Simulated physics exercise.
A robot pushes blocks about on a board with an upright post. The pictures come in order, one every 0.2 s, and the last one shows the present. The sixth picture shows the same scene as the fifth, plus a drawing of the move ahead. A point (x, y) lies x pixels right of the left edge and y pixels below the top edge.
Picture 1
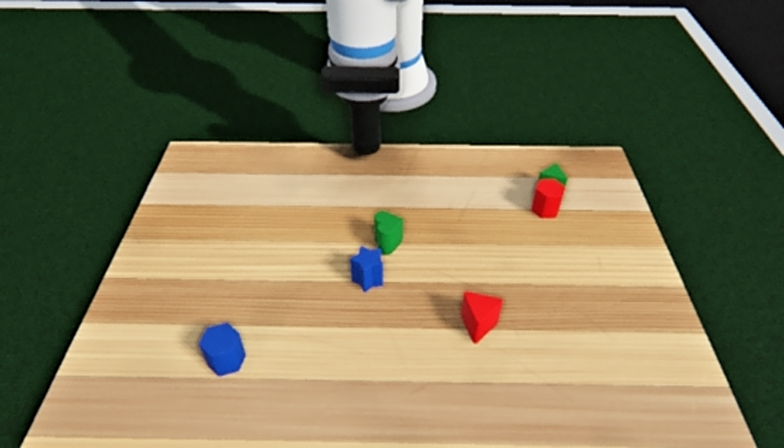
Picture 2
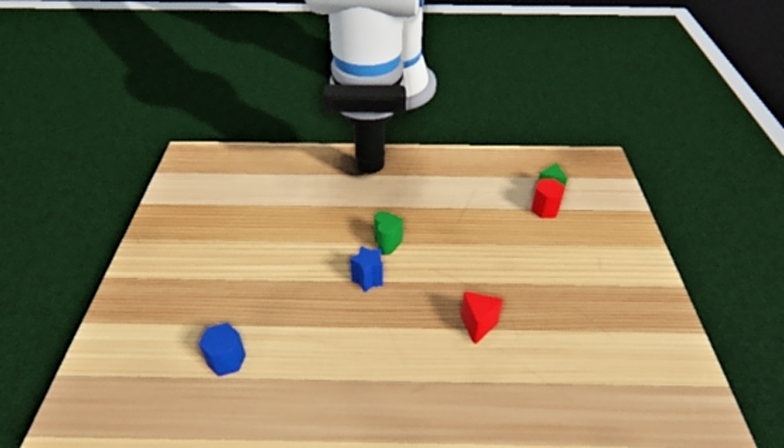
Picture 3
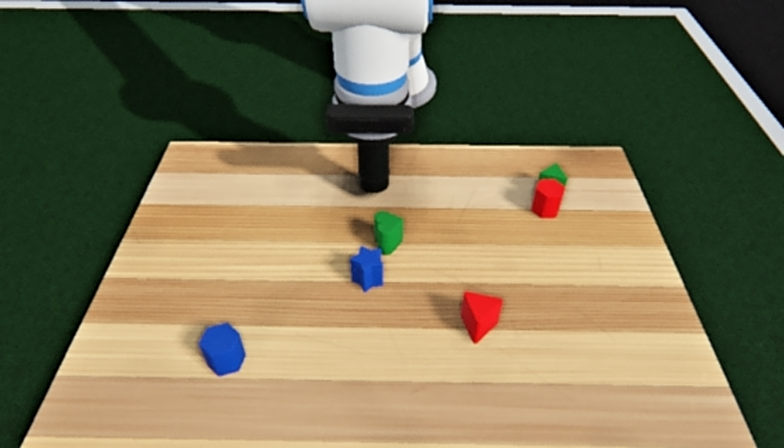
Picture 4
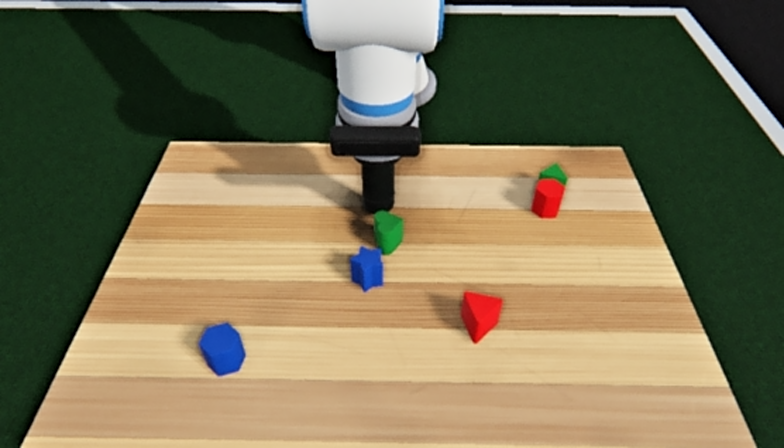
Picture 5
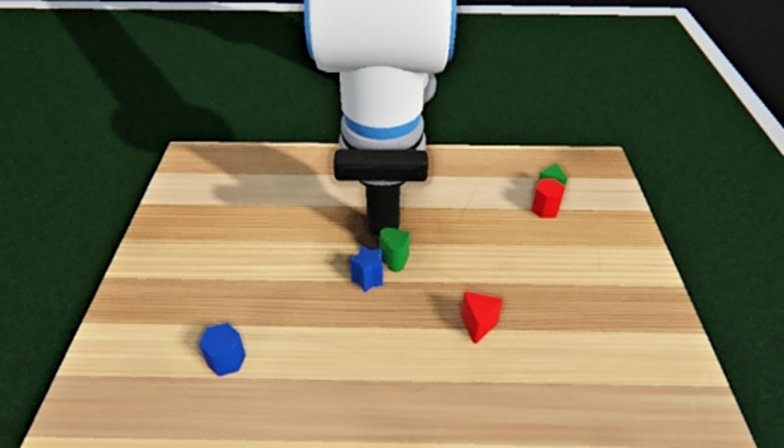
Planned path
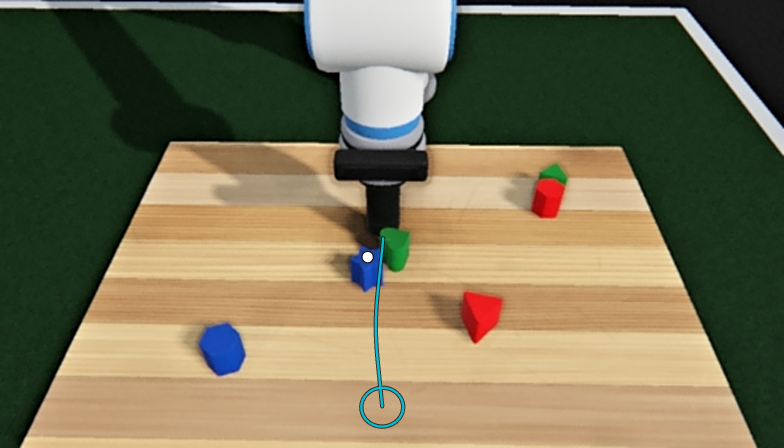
A robot arm moves its black post down the wooden board and nudges a green block slightly.
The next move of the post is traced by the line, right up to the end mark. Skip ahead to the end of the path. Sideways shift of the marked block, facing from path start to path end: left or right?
Over to the right.
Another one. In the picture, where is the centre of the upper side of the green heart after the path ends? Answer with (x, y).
Answer: (409, 266).
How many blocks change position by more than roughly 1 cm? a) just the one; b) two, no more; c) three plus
The answer is b.
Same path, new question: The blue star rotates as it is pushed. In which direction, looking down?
It turns round clockwise.
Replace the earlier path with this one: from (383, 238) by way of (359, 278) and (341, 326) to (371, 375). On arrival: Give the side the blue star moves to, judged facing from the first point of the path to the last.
Shifted left.
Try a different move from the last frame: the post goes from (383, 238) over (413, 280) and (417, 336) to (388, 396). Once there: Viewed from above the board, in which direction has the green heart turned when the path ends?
Twists anticlockwise.
Drawn move, from (383, 238) by way of (376, 312) to (382, 407); the dot is on the blue star.
What follows on the original path. One third of the way, post (378, 274); blue star (359, 283), turned 25° clockwise; green heart (409, 266), turned 100° anticlockwise.
Two thirds of the way, post (376, 330); blue star (341, 314), turned 85° clockwise; green heart (409, 266), turned 100° anticlockwise.
At the end, post (382, 396); blue star (341, 315), turned 85° clockwise; green heart (409, 266), turned 100° anticlockwise.
